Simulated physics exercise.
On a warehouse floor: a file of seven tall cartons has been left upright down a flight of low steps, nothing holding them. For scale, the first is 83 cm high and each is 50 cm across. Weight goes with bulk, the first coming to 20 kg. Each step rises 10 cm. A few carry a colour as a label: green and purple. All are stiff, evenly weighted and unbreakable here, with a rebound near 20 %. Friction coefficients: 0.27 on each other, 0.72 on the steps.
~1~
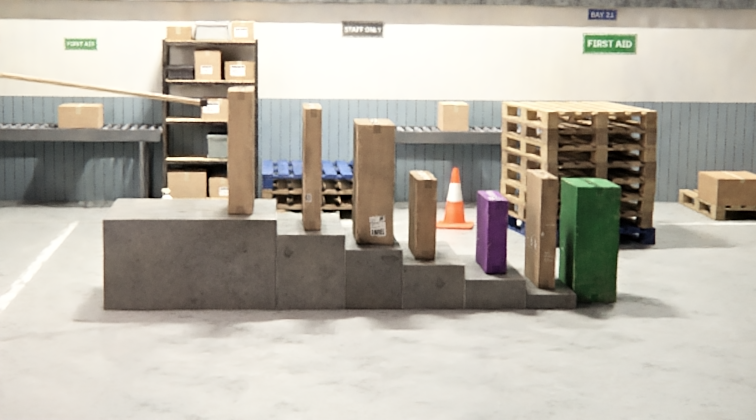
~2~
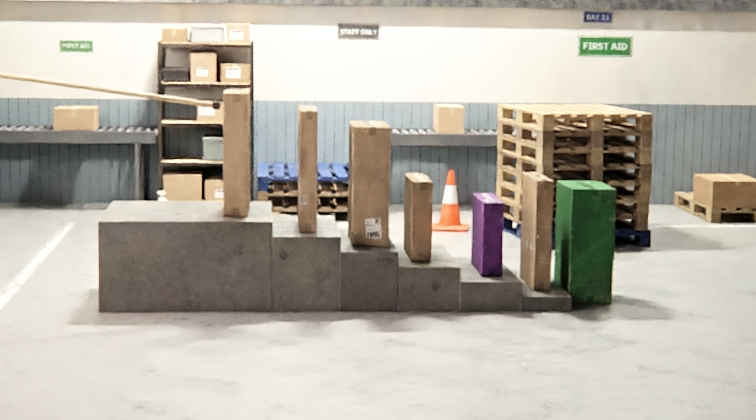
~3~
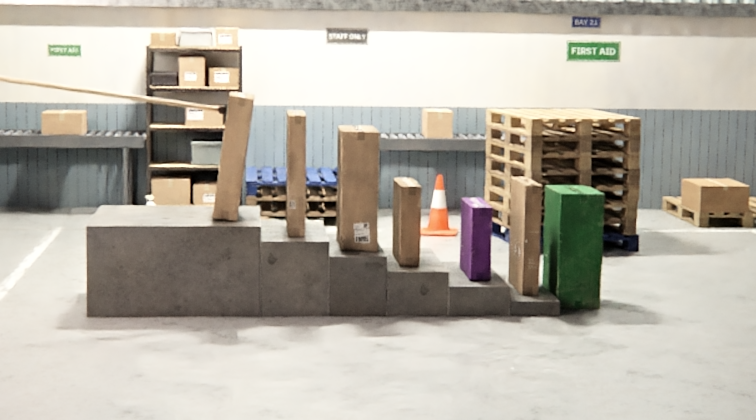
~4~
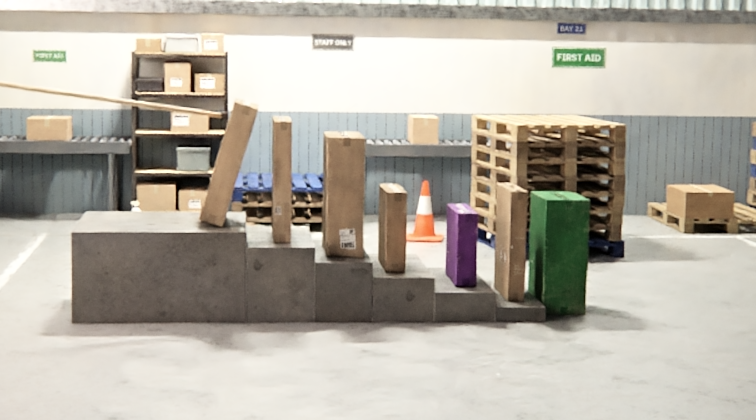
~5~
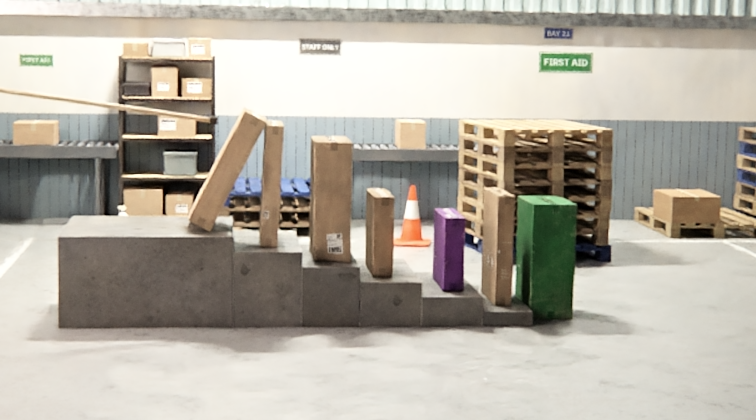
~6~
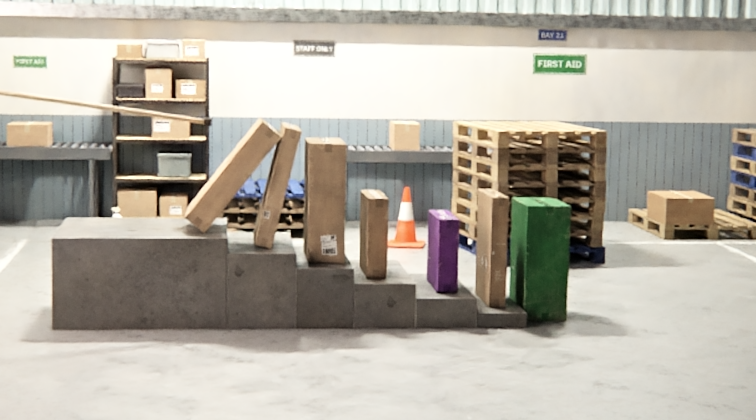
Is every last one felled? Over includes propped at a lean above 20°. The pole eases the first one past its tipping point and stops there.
Here yes, the whole lot goes.
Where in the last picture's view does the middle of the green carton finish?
At about (615, 292).
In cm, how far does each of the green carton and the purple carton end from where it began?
Green 60, purple 40.
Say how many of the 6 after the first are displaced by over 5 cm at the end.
6.
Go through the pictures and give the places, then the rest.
In the first picture (pixels give the middle of a visible side; the camera pans a little), pole end (203, 103) 14 cm from the first carton; green carton (597, 245); purple carton (497, 237); none of the others has stirred.
The second picture shows pole end (216, 106) 29 mm from the first carton; green carton (593, 248).
The third picture shows pole end (221, 110) pushing; green carton (581, 252); none of the others has stirred.
The fourth picture shows pole end (224, 116) pushing; green carton (567, 258); none of the others has stirred.
The fifth picture shows pole end (213, 121) stopped; green carton (554, 263); none of the others has stirred.
The sixth picture shows pole end (207, 122) stopped; green carton (548, 264); purple carton (449, 256); steepest lean 14°, the carton at (278, 188); one has shifted.
Then, 0.36 s past the last view, 1 of the 6 other cartons over.
Then, 0.68 s past the last view, 3 of the 6 other cartons over.
Then, 0.98 s past the last view, 4 of the 6 other cartons over; purple carton 43° from how it stood; green carton 4° from how it stood.
Then, 1.98 s past the last view, 6 of the 6 other cartons over; purple carton 73° from how it stood; green carton 68° from how it stood.
In the end, 6 of the 6 other cartons over; green carton lying flat; purple carton lying flat. Not one is left standing. From the last view, middles, green carton near (616, 292), purple carton near (488, 269).
